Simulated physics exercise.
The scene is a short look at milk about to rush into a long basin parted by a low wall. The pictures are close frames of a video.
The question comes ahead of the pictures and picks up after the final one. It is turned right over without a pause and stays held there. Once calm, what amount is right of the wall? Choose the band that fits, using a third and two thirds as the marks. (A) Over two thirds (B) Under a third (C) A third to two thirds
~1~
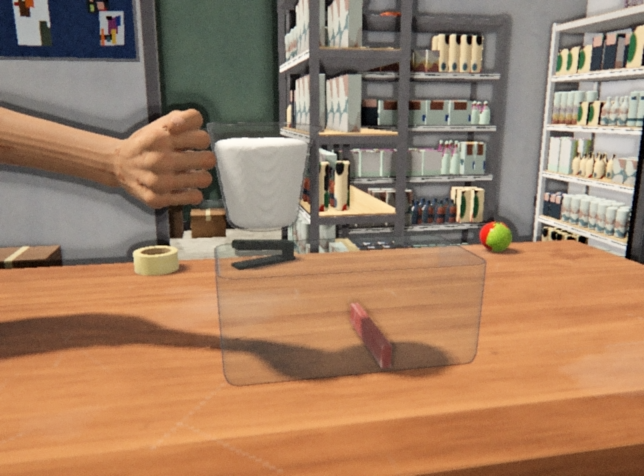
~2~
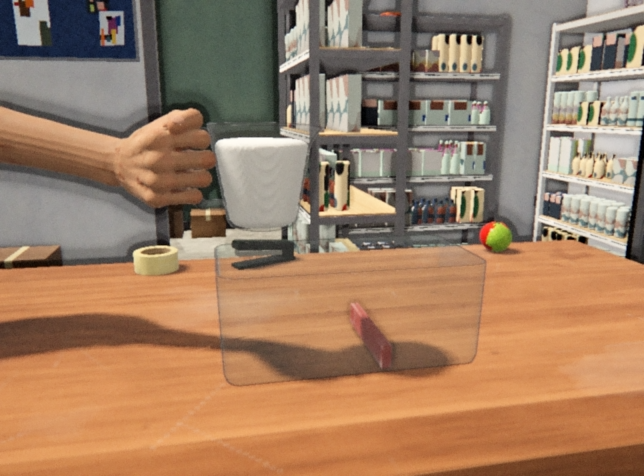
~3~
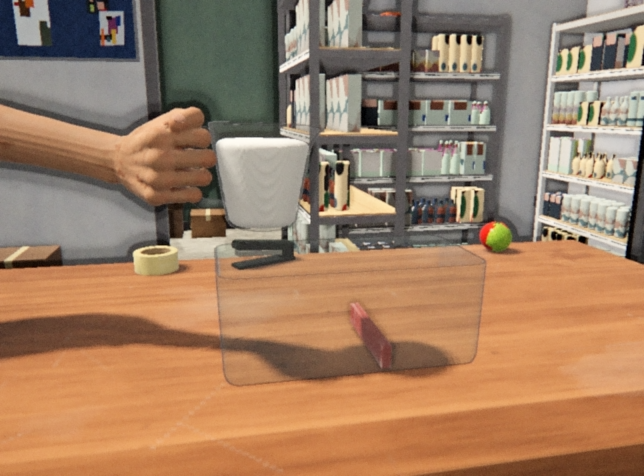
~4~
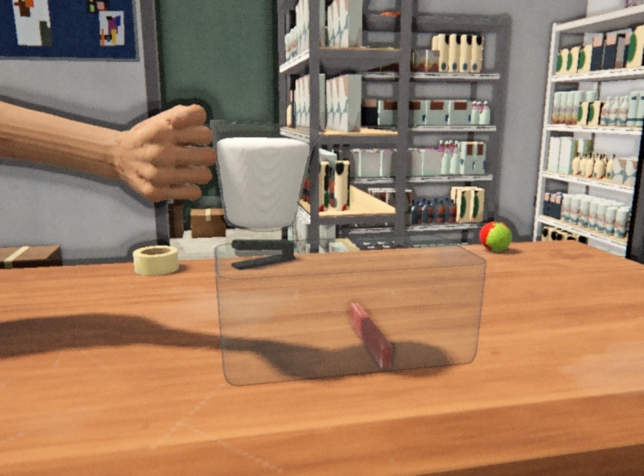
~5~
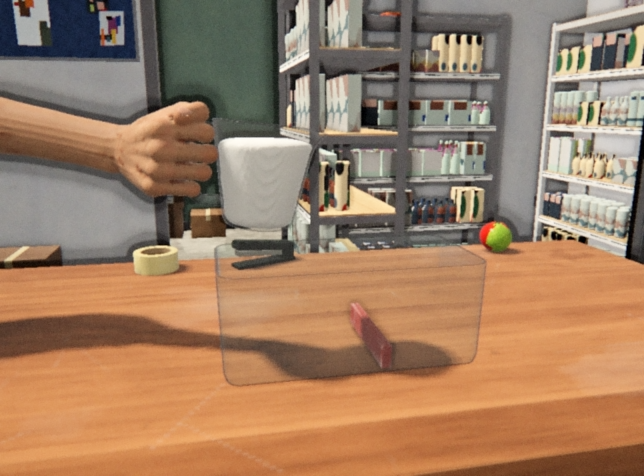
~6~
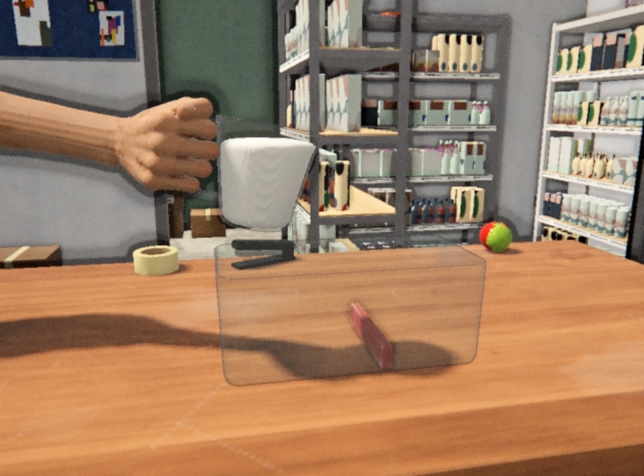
C.
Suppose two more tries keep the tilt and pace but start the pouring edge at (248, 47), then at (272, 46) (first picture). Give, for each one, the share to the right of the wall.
It would come to near 15 per cent, and then near 10 per cent.
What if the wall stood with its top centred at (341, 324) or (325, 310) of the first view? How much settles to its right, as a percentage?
85 per cent, then 95 per cent, roughly.
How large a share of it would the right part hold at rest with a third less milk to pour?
Around 35 percent, more or less.
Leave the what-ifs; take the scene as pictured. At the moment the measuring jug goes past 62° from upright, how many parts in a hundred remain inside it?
I'd reckon near 75 percent is still held at that tilt.
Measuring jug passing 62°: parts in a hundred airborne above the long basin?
Around 15 %.
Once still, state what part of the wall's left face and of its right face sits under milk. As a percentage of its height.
Some 40 per cent left and 70 right.
A moment on, the measuring jug is tipped part way and 77 per cent is still to pour, 1 is left of the wall and 7 right of it.
Next, the measuring jug is tipped on its side and 19 per cent is still to pour, 20 is left of the wall and 50 right of it.
Then the measuring jug is tipped right over and 0 per cent is still to pour, 43 is left of the wall and 56 right of it.
Later the measuring jug is tipped right over and 0 per cent is still to pour, 44 is left of the wall and 55 right of it.
Finally, 45 per cent lies left of the wall, 55 right of it and 1 outside.
